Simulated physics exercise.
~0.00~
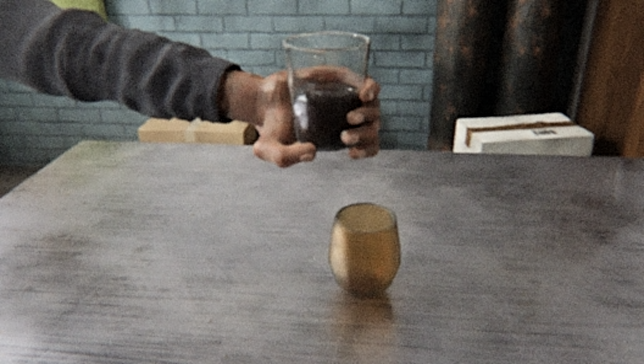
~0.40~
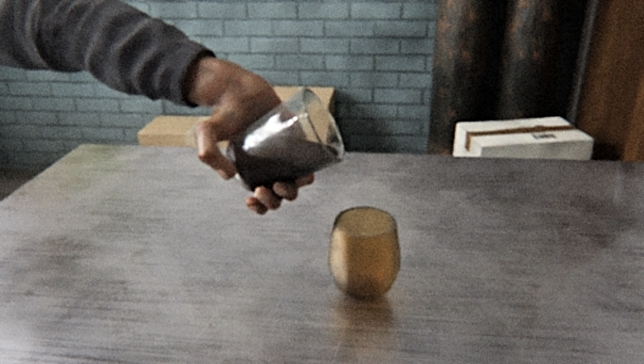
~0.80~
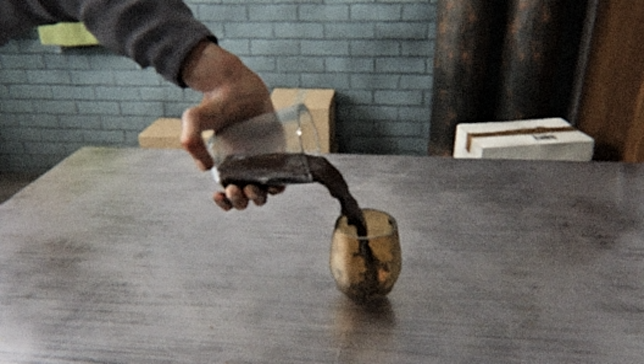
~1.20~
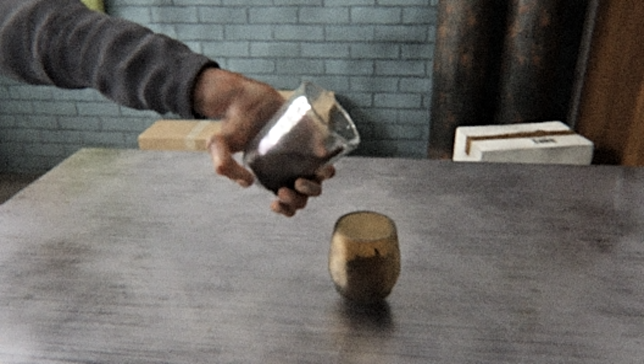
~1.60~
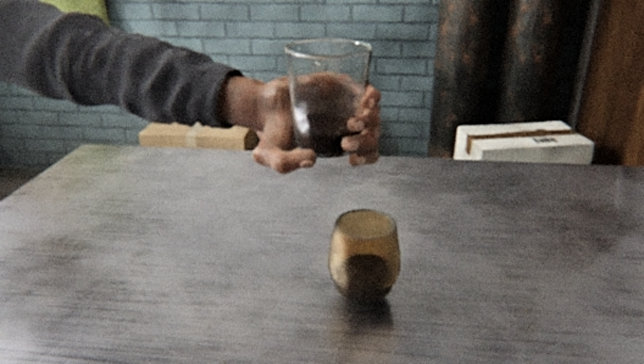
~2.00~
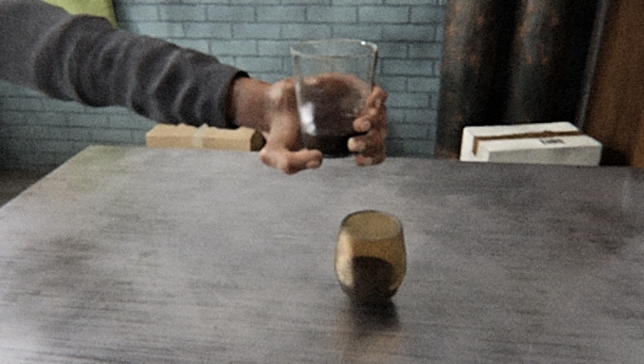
At first, a hand in a dark gray sleeve holds a clear glass of dark coffee above an empty, amber-tinted stemless glass on a gray table, with a blue brick wall and boxes behind. The hand moves left and tips the glass to the right, farther and farther. A dark stream then runs over the rim and down into the stemless glass. Next, the hand tilts the glass back and the stream stops. Finally, the hand holds it upright above the table, still with coffee inside, while the stemless glass sits partly filled.
